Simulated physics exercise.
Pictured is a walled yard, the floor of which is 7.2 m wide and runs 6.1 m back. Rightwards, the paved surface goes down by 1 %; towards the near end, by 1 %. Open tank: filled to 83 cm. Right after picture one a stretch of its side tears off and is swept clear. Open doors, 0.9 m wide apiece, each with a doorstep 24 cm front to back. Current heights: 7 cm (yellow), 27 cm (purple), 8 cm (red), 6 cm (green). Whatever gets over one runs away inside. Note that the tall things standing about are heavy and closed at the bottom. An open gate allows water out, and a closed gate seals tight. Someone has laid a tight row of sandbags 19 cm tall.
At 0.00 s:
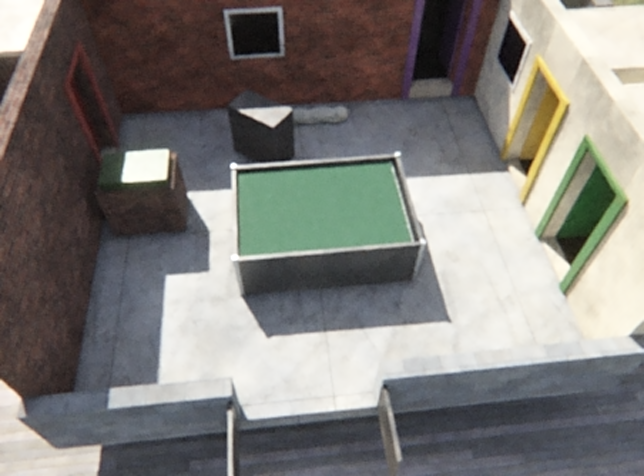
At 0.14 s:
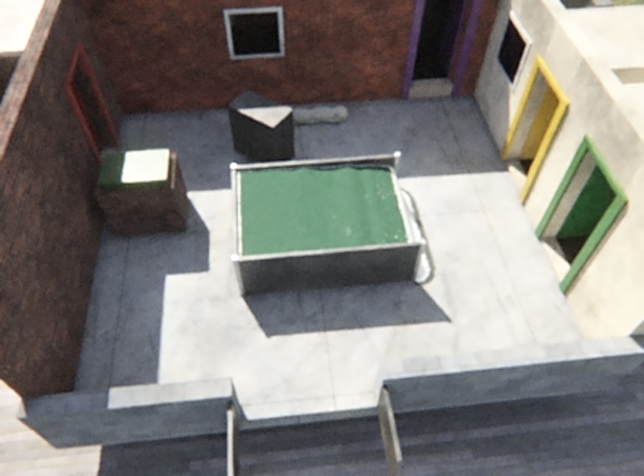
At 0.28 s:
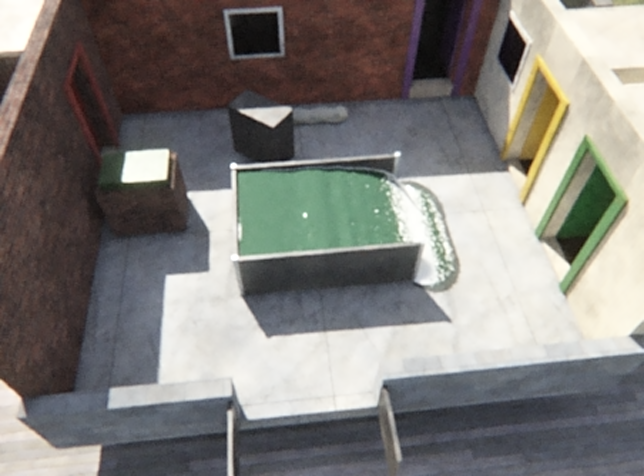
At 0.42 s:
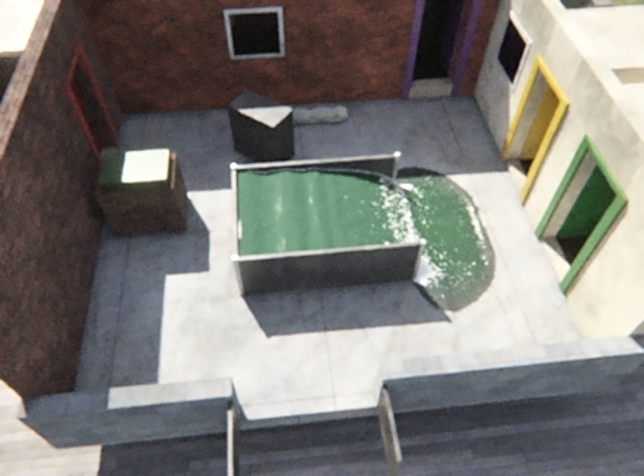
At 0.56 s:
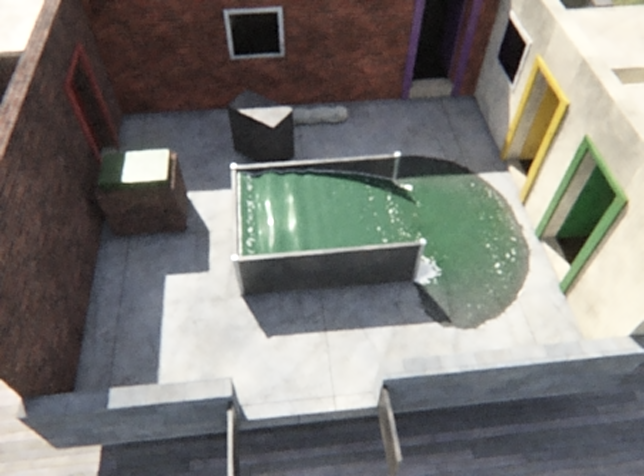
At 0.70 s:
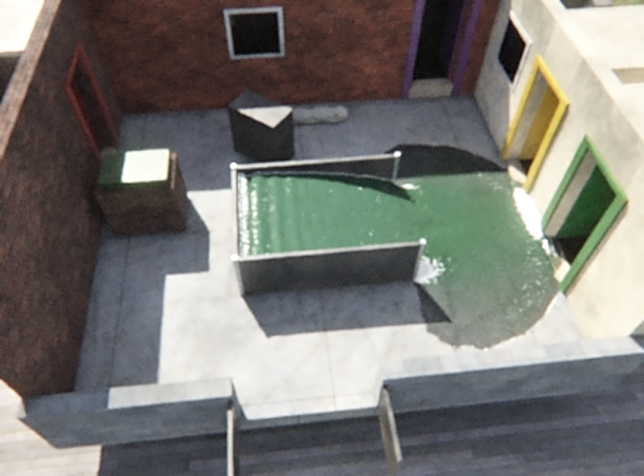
A walled yard with a pale paved floor is seen from high above its near side, where there is an open gate, and the view stays still. An open tank of green water stands in the middle, with brown blocks to the left, a purple-framed door at the back, and yellow and green ones on the right. The tank's right side gives way, and water pours out, foaming, and fans rightward across the paving as the level inside drops slightly.
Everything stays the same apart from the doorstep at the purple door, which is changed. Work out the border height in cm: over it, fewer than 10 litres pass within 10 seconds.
Border at about 22 cm.
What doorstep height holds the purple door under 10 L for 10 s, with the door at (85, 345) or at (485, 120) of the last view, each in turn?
In turn: Roughly 10.5 cm, roughly 17 cm.
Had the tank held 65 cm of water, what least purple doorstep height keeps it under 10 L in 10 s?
Some 16 cm.
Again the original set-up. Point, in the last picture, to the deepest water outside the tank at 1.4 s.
At about (525, 227).
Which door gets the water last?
The red one comes last.
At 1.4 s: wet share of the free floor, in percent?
Roughly 25 percent of the floor.
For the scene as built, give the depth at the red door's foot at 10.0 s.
Some 6.0 cm.
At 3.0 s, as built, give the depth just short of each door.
Depth (cm): Yellow 26 / purple 24 / red 0 / green 28.
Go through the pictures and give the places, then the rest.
The first picture shows still water, 83 cm deep, in the open tank at (323, 206); the purple door at (438, 54) is dry.
In the second picture, water pours out at (403, 220) and has run 0.3 m, to a hidden place; about 10 cm deep outside, 83 cm at the back.
In the third picture, the front is at (455, 263), 0.8 m from the gap at (402, 223); 1.4 m2 of floor is wet, 83 cm left at the back.
In the fourth picture, the front is at (491, 259), 1.4 m from the gap at (402, 224); 3.2 m2 of floor is wet, 83 cm left at the back.
In the fifth picture, the gap is at (402, 225), the front 2.0 m out at (524, 251); the back of the open tank holds 79 cm.
In the sixth picture, the front is at (555, 249), 2.4 m from the gap at (402, 225); 7.5 m2 of floor is wet, 70 cm left at the back; 1.6 m in a straight line remain to the purple door at (438, 54).
After 1.4 s water covers 25 % of the floor, deepest (51 cm) near (525, 227); it has not reached the purple door.
After 3.0 s water covers 35 % of the floor, deepest (42 cm) near (586, 366); 24 cm at the purple door, 0 litres in over its 27 cm doorstep.
After 10.0 s water covers 95 % of the floor, deepest (12 cm) near (224, 233); 5 cm at the purple door, 1 litre in over its 27 cm doorstep.
At the purple door as built, the water arrived by 2.1 s and peaked near 24 cm at 2.8 s.
Run again over the same 10 s with other heights there, 18 litres in over 19.5 cm, 2 litres over 26.5 cm. The limit of 10 litres is kept from about 22 cm up.
